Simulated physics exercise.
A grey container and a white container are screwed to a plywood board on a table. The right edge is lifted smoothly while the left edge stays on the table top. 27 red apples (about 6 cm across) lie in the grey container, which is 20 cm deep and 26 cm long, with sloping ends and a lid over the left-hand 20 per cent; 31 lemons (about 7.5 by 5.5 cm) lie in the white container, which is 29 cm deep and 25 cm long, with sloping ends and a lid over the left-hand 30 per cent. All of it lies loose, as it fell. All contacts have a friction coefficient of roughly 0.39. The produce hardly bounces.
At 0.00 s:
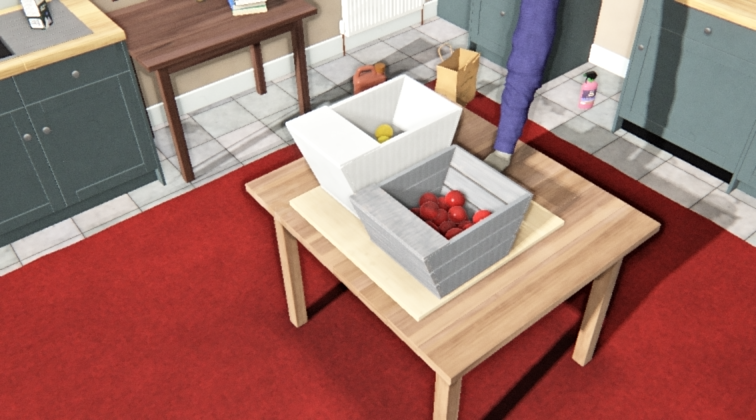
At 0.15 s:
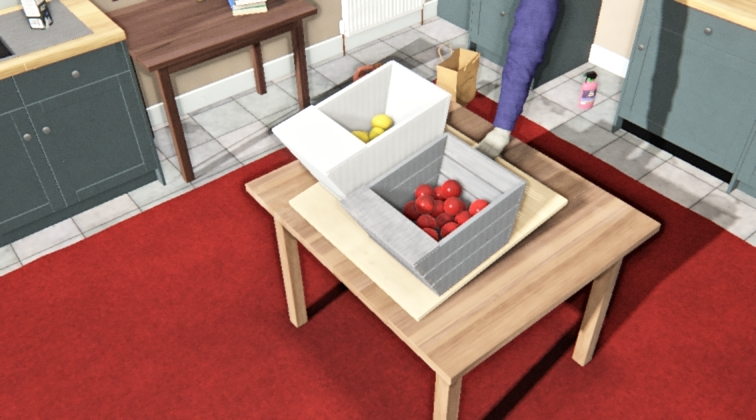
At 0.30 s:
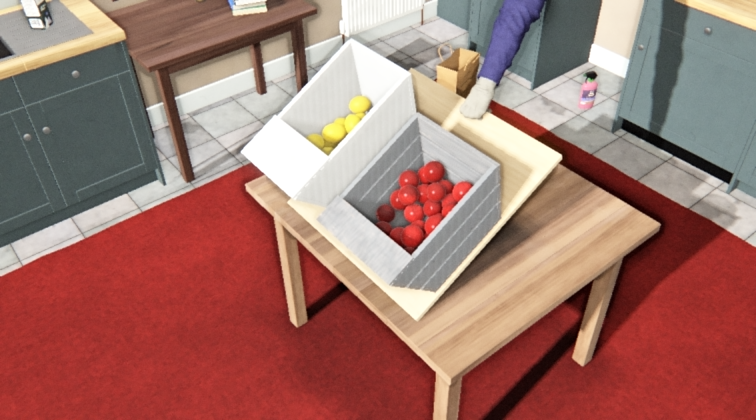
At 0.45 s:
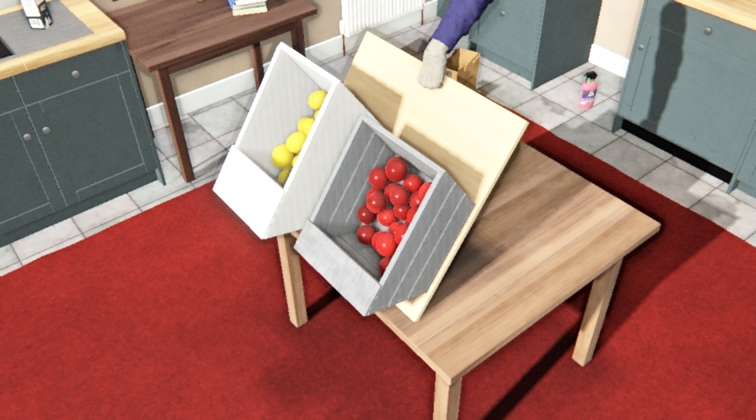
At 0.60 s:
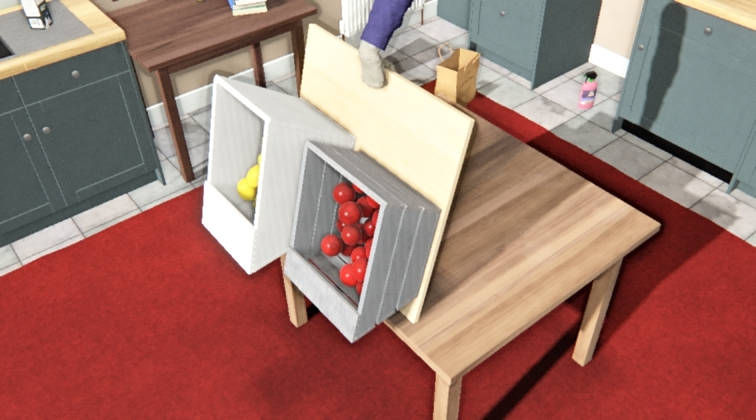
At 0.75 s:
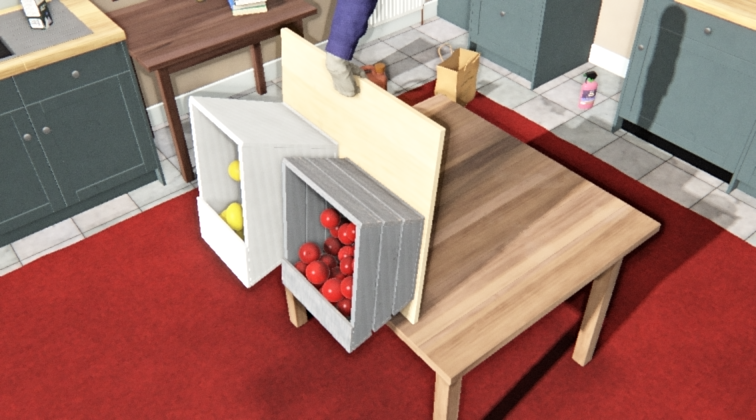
The clip shows a gloved hand in a purple sleeve raising one side of a board on a table until it stands nearly upright, turning the attached white and grey containers leftward as yellow and red fruit shift inside.
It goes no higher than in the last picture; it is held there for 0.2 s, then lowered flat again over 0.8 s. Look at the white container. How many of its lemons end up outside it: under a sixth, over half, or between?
Less than a sixth of the lemons leave the white container.
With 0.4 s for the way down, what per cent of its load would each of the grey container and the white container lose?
In that case grey container 10, white container 0 per cent.
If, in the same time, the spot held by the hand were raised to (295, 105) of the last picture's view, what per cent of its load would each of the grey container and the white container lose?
In that case grey container 30, white container 20 per cent.
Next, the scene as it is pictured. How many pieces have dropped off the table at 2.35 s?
Roughly 2.
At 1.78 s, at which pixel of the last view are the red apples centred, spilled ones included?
At about (416, 241).
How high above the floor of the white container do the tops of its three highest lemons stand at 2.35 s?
Some 24 cm.
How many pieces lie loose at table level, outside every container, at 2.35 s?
Roughly 0.
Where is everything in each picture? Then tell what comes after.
In the first picture (each is followed by its nearest rim corner in this view), white container, (342, 165); grey container, (426, 257); 0° from level; none out.
The second picture shows white container, (328, 171); grey container, (416, 262); 9° from level.
The third picture shows white container, (296, 195); grey container, (392, 281); 30° from level.
The fourth picture shows white container, (265, 233); grey container, (367, 310); 54° from level.
The fifth picture shows white container, (251, 268); grey container, (354, 336); 75° from level.
The sixth picture shows white container, (249, 282); grey container, (351, 346); 84° from level; none out.
After 1.01 s, tilt 83°; grey container 25 in, 2 out and white container 31 in, 0 out.
After 1.33 s, tilt 45°; grey container 25 in, 2 out and white container 31 in, 0 out.
After 1.78 s, tilt 0°; grey container 25 in, 2 out and white container 31 in, 0 out.
When it is over (at 2.35 s), grey container 25 in, 2 out and white container 31 in, 0 out. Asked share, 0 of 31, 0 per cent.
